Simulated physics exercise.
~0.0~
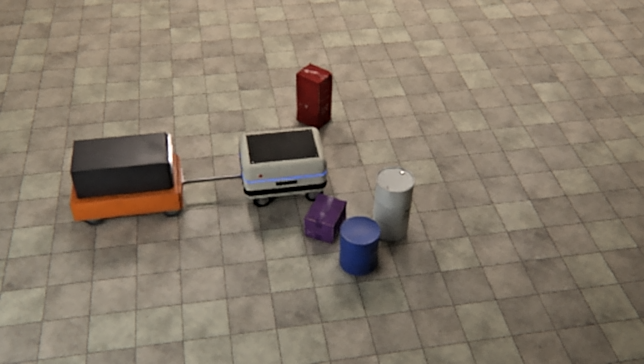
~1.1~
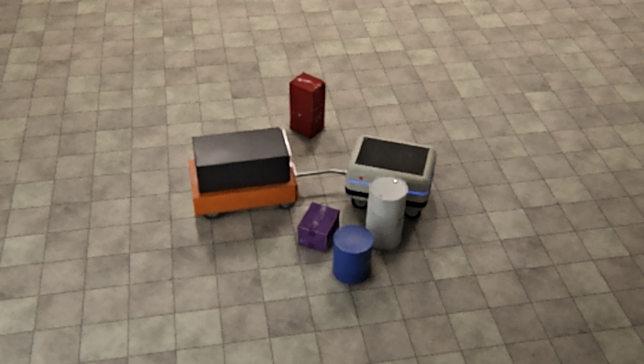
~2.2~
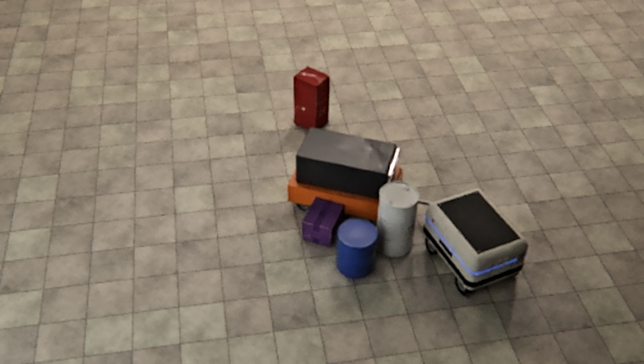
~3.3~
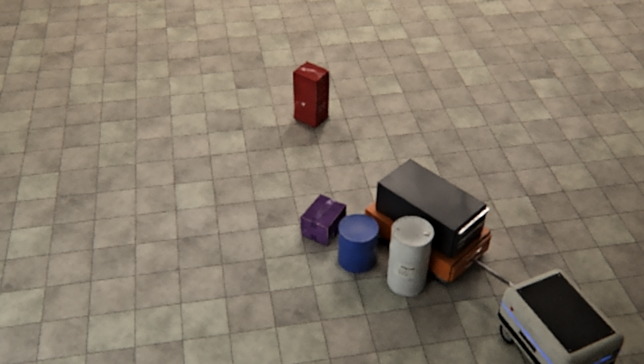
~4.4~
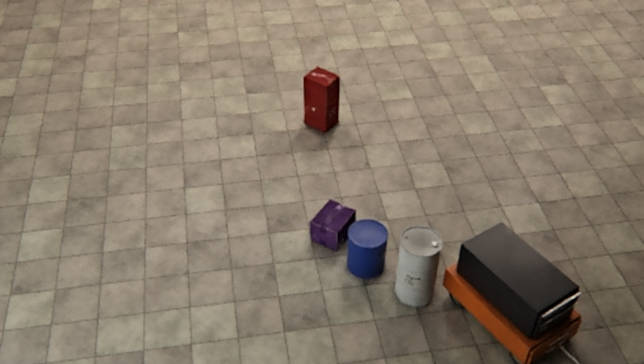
In this clip, a small pale tug pulls an orange cart with a black top rightward between a red box and a cluster of objects, then curves toward the lower right, the cart shifting a white drum, which ends upright beside the blue pail and purple box.
